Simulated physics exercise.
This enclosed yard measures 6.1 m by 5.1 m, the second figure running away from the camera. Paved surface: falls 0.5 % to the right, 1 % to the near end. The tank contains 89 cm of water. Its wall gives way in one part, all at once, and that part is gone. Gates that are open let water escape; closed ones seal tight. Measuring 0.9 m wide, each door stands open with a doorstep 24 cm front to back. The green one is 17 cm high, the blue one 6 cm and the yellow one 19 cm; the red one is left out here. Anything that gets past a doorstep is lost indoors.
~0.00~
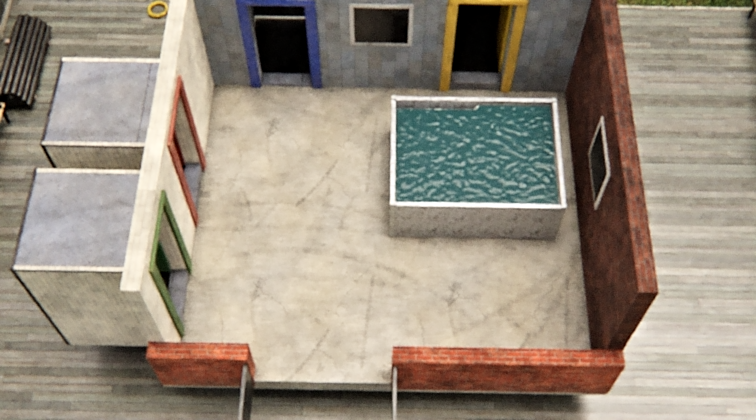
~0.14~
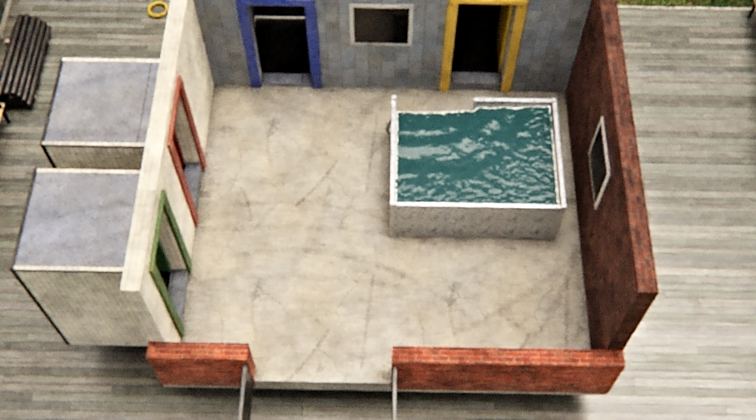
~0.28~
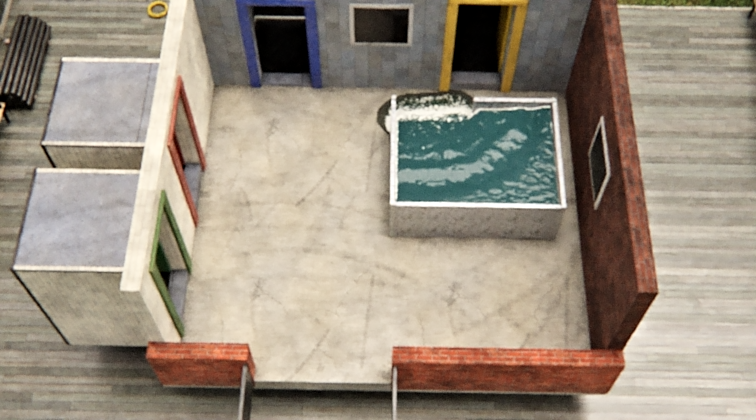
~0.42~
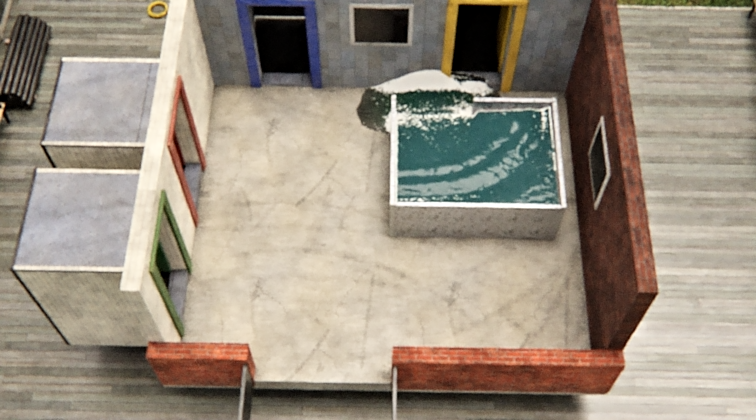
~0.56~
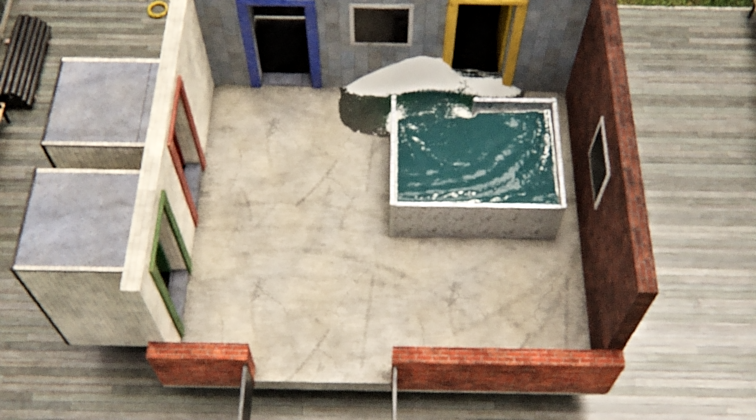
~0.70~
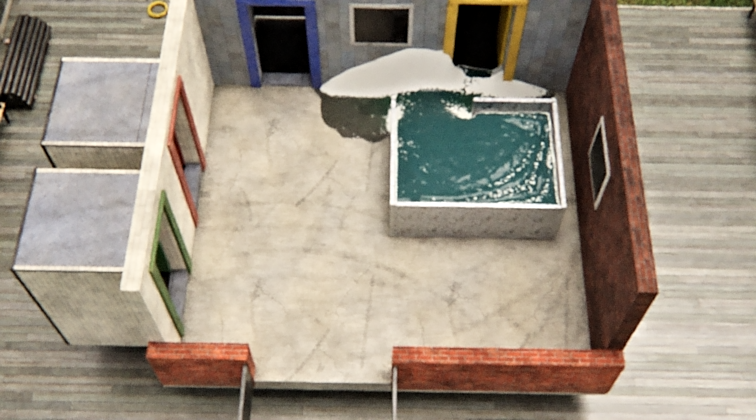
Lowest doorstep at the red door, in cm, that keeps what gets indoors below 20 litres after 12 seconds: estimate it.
My estimate is 15 cm.
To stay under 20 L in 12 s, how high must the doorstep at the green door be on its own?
Green - roughly 11.0 cm.
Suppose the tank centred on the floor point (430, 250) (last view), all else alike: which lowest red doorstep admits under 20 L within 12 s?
A height near 8.5 cm.
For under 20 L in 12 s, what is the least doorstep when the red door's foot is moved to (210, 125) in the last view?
32 cm.
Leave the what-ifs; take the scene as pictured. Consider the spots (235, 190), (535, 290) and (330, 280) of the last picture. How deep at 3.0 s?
Taking the spots in order: About 15, 2 and 0 centimetres.
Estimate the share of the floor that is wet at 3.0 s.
I'd estimate about 55 percent.
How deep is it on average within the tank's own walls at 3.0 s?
I'd put it at some 36 centimetres on average.
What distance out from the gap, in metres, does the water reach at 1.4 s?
Reach: Approx. 3.8 m.
After 1.4 s water covers 30 % of the floor, deepest (68 cm) near (422, 99); it has not reached the red door.
After 3.0 s water covers 55 % of the floor, deepest (38 cm) near (557, 93); 21 cm at the red door, 0 litres in over its 24 cm doorstep.
After 12.0 s water covers 100 % of the floor, deepest (16 cm) near (582, 360); 7 cm at the red door, 1 litre in over its 24 cm doorstep.
At the red door as built, the water arrived by 1.7 s and peaked near 24 cm at 2.4 s.
With a doorstep of 12.5 cm, 40 litres would have come in within the 12 s; with 17 cm, 13 litres. So under 20 litres takes about 15 cm.
